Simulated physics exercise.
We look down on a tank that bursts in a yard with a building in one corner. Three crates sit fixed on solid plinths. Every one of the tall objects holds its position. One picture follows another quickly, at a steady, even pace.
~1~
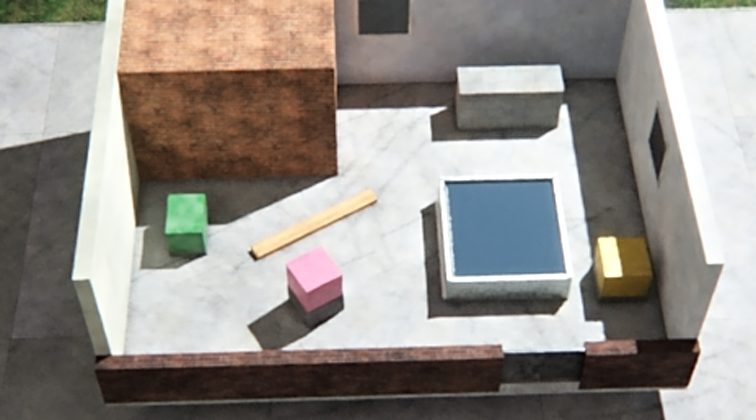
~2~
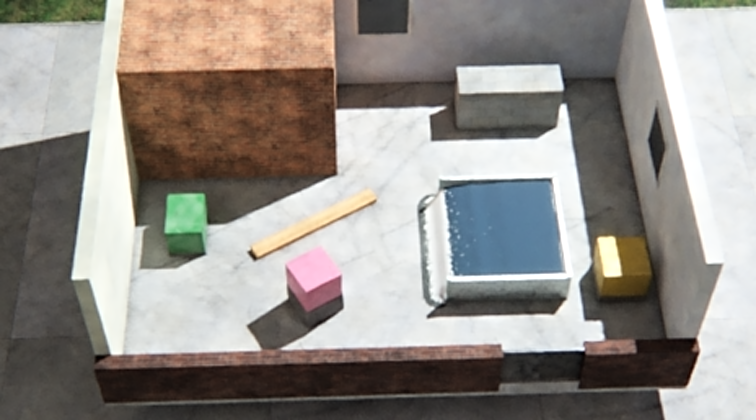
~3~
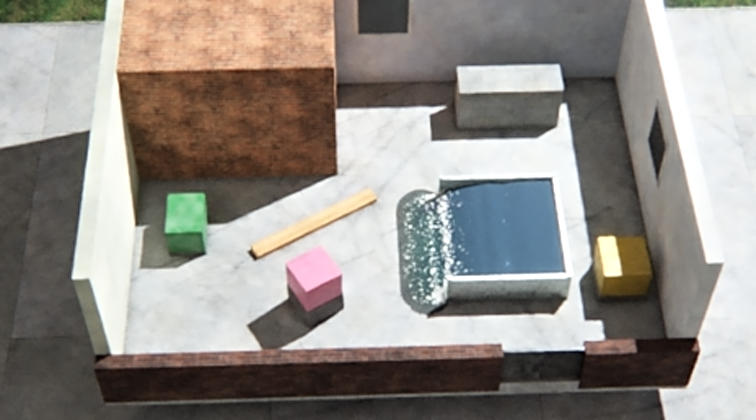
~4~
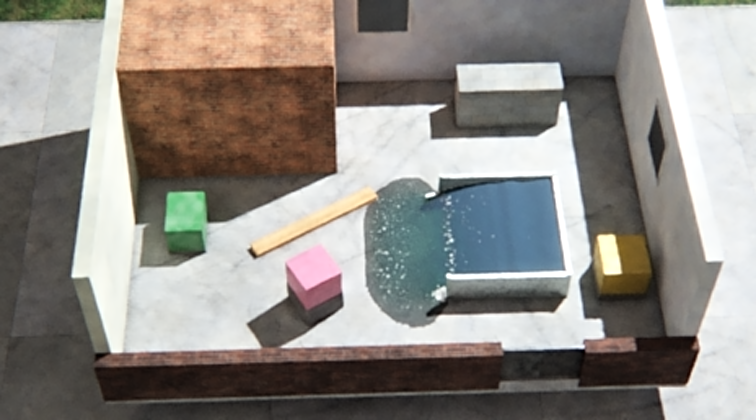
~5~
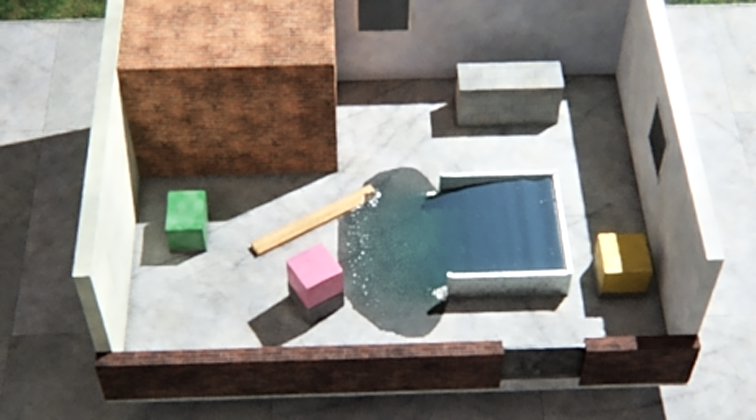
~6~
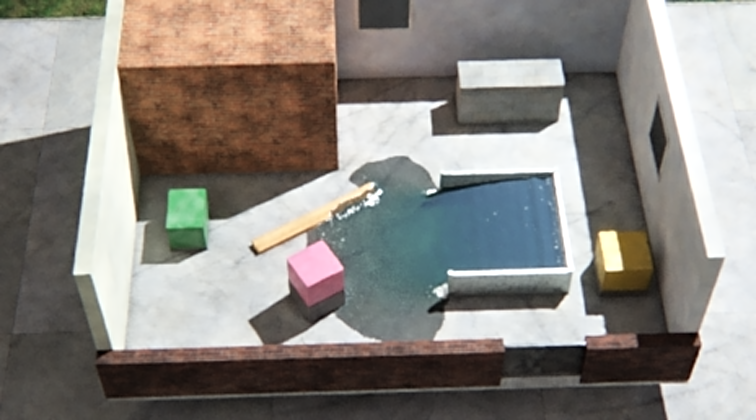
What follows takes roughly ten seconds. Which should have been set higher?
In order: As for the pink crate it's untouched by the water; as for the green crate it's moistened by the water; as for the yellow crate it's untouched by the water.
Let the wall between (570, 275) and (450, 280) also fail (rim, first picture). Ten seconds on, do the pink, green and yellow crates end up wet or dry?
The pink crate stays untouched; the green crate gets drenched; the yellow crate gets drenched.
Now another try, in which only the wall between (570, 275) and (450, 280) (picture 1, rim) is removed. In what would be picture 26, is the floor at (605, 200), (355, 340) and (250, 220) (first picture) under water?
Sodden, then sodden, then spared.
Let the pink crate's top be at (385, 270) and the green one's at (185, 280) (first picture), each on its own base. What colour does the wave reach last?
That should be the crate marked yellow.
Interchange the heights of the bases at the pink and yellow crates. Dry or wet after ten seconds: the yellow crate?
The yellow crate is not reached.
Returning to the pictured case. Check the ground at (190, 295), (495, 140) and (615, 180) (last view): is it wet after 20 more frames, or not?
Going through them one by one, the first is waterlogged, the second spared and the third spared.
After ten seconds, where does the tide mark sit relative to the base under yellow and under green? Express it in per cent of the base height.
40 %, then 360 %.
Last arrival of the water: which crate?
The answer here is the one in yellow.
A moment on, water covers 30 % of the floor; the pink crate water round its plinth, the green crate water round its plinth, the yellow crate not reached.
Next, water covers 45 % of the floor; the pink crate water round its plinth, the green crate water round its plinth, the yellow crate not reached.
Then, water covers 55 % of the floor; the pink crate water round its plinth, the green crate water round its plinth, the yellow crate not reached.
Later, water covers 70 % of the floor; the pink crate water round its plinth, the green crate water round its plinth, the yellow crate not reached.
In the end, water covers 85 % of the floor; the pink crate stayed above the water, the green crate was topped, the yellow crate stayed above the water.
